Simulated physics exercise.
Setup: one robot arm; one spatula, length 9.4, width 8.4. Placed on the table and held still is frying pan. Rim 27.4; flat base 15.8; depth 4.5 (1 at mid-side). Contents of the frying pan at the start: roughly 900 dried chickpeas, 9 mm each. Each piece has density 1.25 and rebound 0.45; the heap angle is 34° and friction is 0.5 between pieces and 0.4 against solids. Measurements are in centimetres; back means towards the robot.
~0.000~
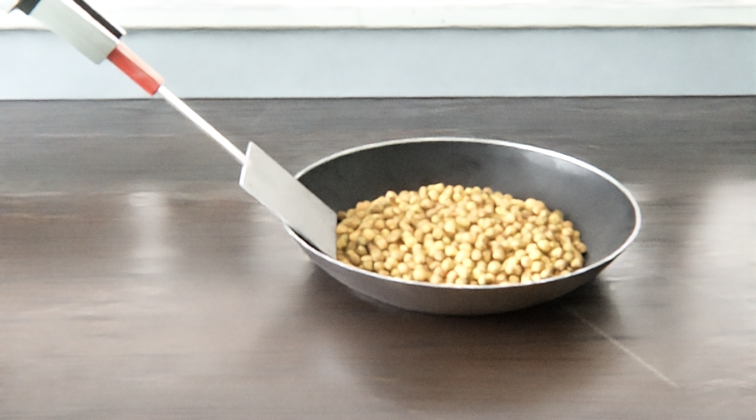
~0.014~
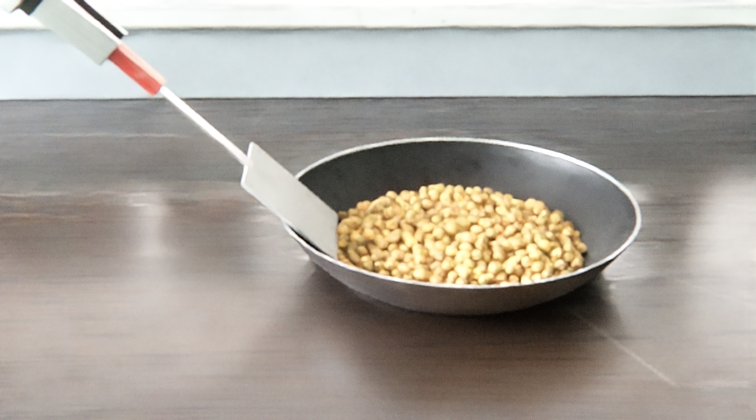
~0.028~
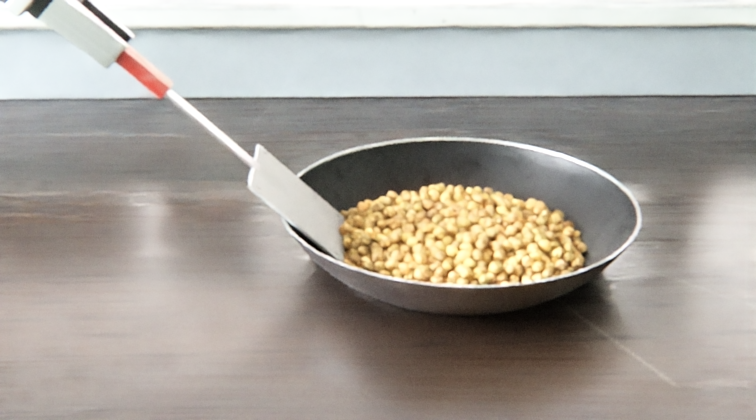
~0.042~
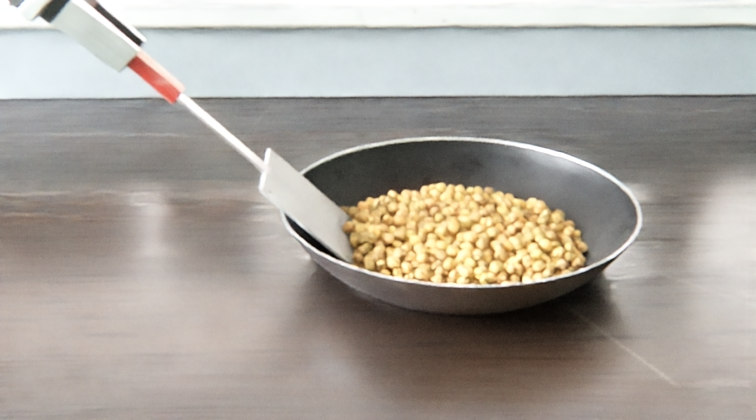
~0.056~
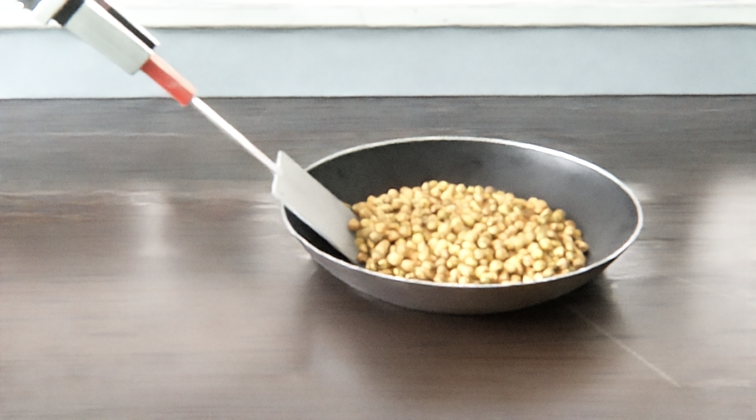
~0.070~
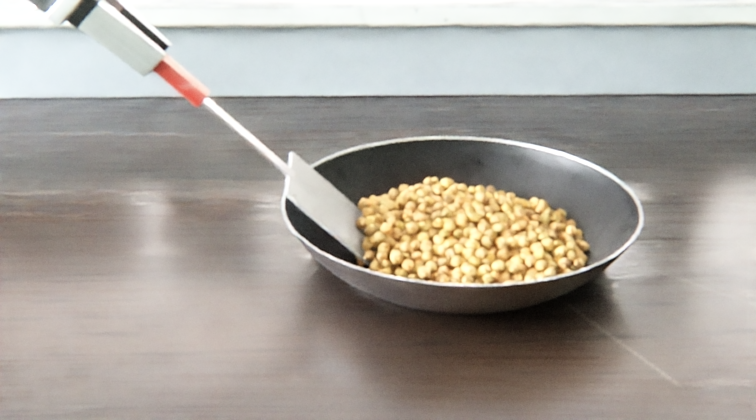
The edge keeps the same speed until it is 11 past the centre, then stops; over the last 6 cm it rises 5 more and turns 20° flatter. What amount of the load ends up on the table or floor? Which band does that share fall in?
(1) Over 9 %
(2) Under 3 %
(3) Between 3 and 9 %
(1) Over 9 %.
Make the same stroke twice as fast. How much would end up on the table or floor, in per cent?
Estimated result: Some 30 %.
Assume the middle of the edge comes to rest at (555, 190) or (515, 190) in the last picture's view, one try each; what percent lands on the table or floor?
Estimates, in order: 5 % and 0 %.
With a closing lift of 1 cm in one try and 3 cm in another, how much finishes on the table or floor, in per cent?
Roughly 25 per cent, then 20 per cent.
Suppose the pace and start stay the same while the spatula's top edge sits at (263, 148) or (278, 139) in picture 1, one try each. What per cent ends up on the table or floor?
Roughly 20% and 20%.
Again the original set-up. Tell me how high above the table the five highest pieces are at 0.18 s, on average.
Height: Approx. 4 cm.
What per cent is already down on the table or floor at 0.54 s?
I'd say close to 10 in a hundred.
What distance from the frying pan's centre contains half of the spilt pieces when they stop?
28 cm or so.
After 0.18 s, sloping 44°, highest piece 5 above the table; 900 in the frying pan.
After 0.28 s, sloping 39°, highest piece 6 above the table; 900 in the frying pan.
After 0.54 s, sloping 24°, highest piece 8 above the table; 751 in the frying pan, 75 on the table or floor, 74 on the blade or in flight.
After 1.59 s, sloping 24°, highest piece 5 above the table; 751 in the frying pan, 149 on the table or floor.
At rest, 751 in the frying pan, 149 on the table or floor. That is 17 % on the table or floor.
